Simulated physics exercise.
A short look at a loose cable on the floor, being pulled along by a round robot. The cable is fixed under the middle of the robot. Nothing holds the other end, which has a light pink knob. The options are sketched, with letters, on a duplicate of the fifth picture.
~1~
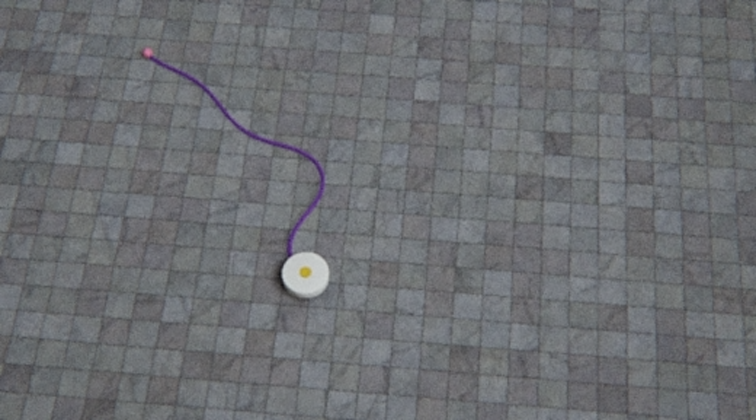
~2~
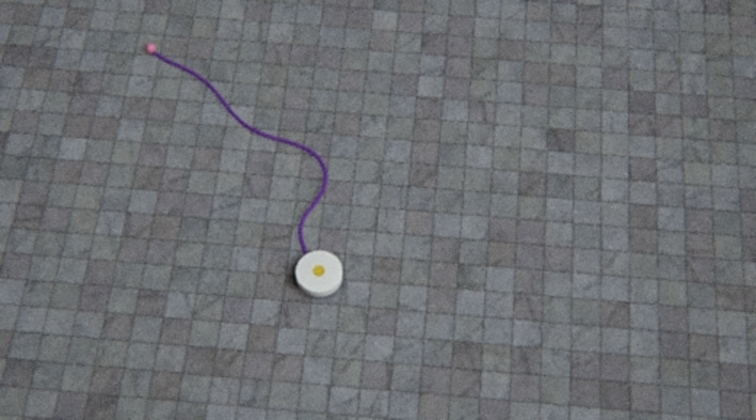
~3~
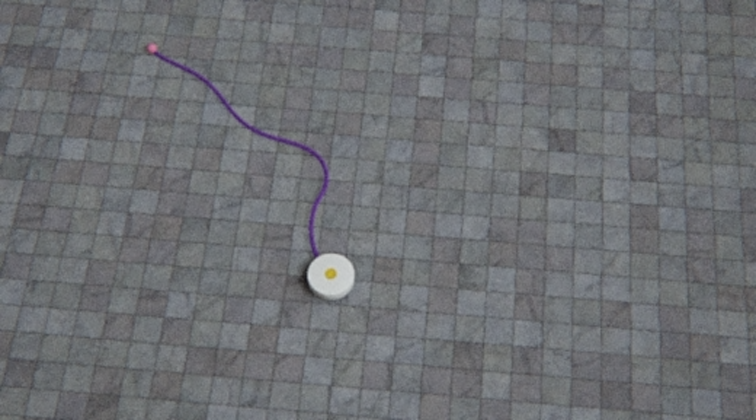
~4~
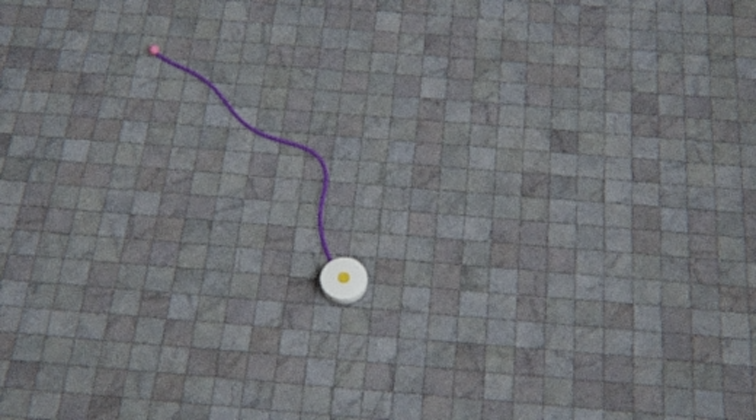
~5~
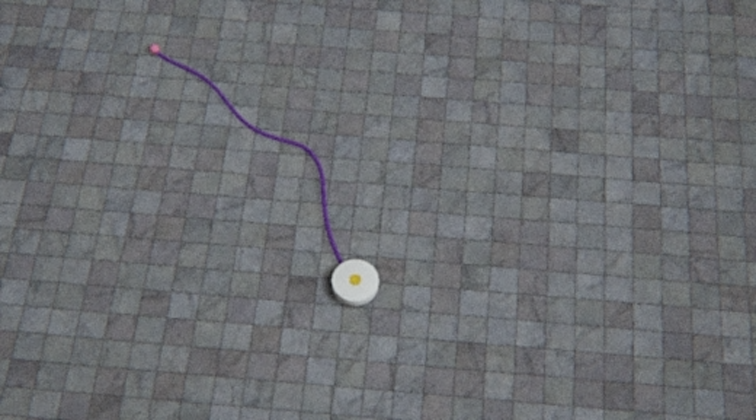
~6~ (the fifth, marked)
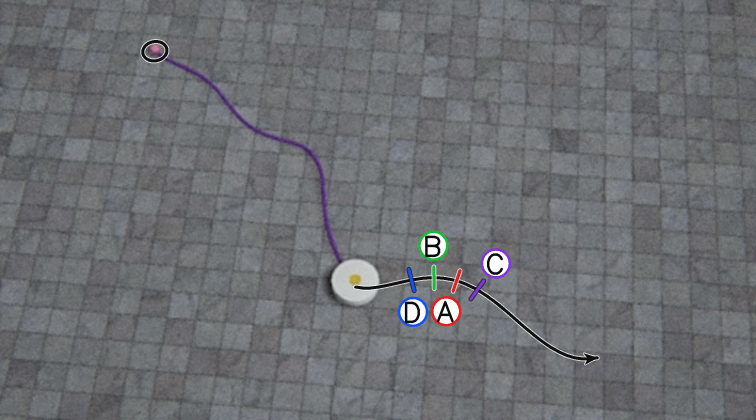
The footage shows a round white device with a yellow center sliding a short way right and slightly down across gray tiles, pulling a purple cable whose nearer curve straightens while its pink-knobbed far end barely shifts.
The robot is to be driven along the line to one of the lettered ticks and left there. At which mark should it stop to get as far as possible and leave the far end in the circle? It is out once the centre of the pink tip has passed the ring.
At D, and not beyond.
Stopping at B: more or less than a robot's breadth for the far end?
By then, less.
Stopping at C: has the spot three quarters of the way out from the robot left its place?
By then, yes.
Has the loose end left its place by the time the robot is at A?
By then, yes.
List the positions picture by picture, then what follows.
Free end (147, 53); robot (306, 276), in the first picture.
Robot (319, 274); free end (151, 48), in the second picture.
Robot (331, 277); free end (152, 48), in the third picture.
Robot (344, 281); free end (154, 50), in the fourth picture.
Robot (355, 283); free end (154, 49), in the fifth picture.
On the marked copy, A at (457, 281); B at (434, 278); C at (477, 290); D at (412, 280); the ring at (155, 51); the route from (356, 287) via (487, 296) to (597, 358).
Following D. Soon after the start, robot (374, 284), middle of the cable (284, 143), free end (154, 49).
Later, robot (395, 280), middle of the cable (280, 150), free end (155, 49).
In the end, robot (412, 276), middle of the cable (282, 156), free end (159, 52); the free end is still in its ring.
As for the rest, A drags the free end to (182, 67); B drags the free end to (169, 58); C drags the free end to (196, 78).
